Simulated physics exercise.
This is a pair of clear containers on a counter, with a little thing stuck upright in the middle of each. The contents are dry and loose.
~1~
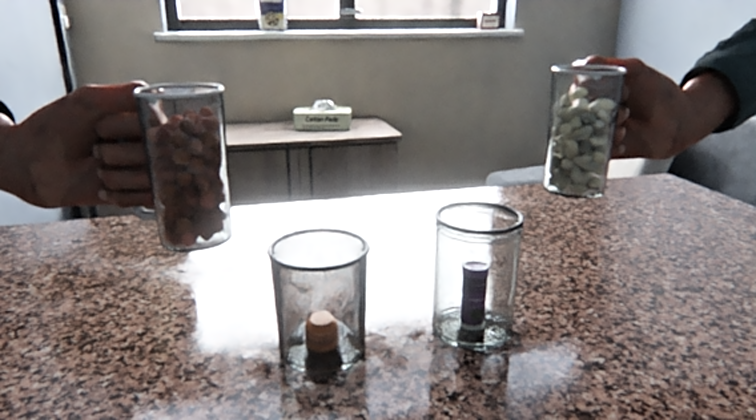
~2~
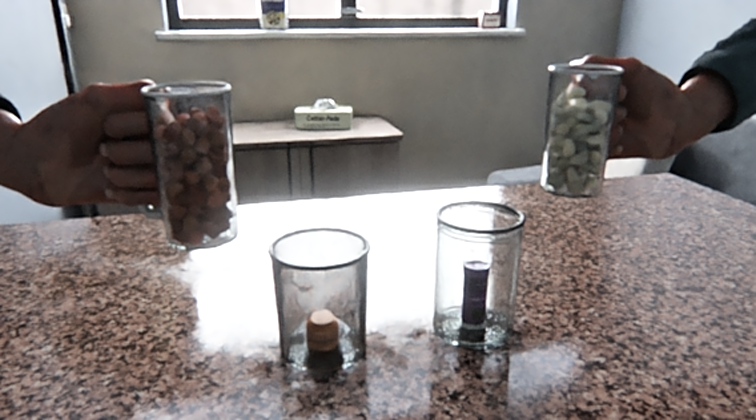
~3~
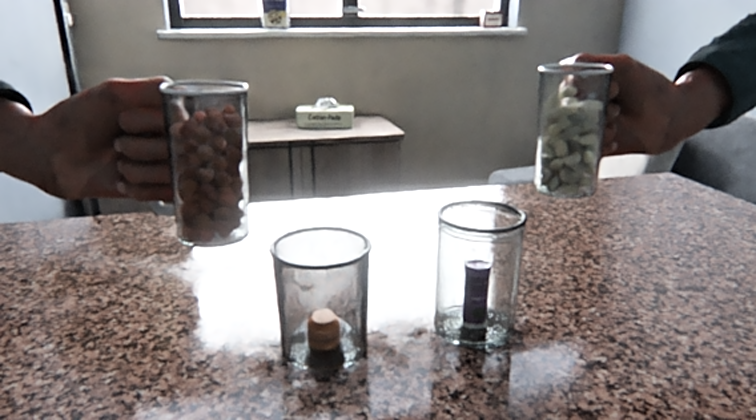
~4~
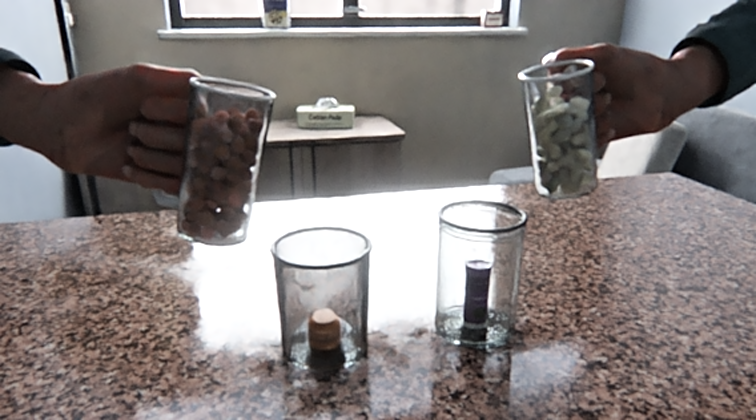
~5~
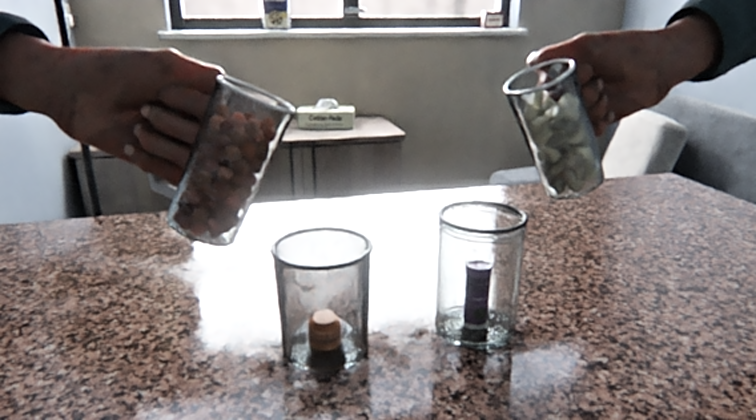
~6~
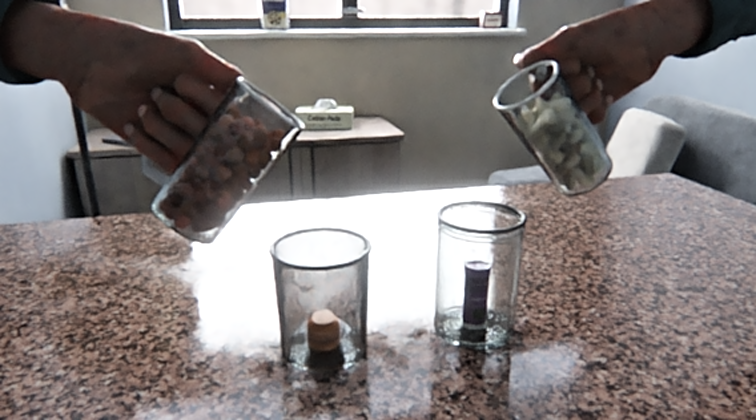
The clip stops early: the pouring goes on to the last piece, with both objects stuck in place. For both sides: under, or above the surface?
The left one disappears under the fill; the right one keeps its head above the surface.
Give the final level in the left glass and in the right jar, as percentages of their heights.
Near 60 on the left, 50 on the right.
Then, 0.45 s later than the last frame, left glass empty, all of its cupful still in the cup; right jar empty, all of its cupful still in the cup.
Then, 0.85 s later than the last frame, left glass nearly empty, the larger part of its cupful still in the cup; right jar nearly empty, the larger part of its cupful still in the cup.
Then, 1.19 s later than the last frame, left glass half full, a stray few of its cupful still in the cup; right jar a third full, none of its cupful still in the cup.
When it is over, left glass two thirds full (surface near (322, 286)), one piece on the counter; right jar half full (surface near (477, 273)), a few pieces on the counter; the left thing is covered; the right thing is still showing.
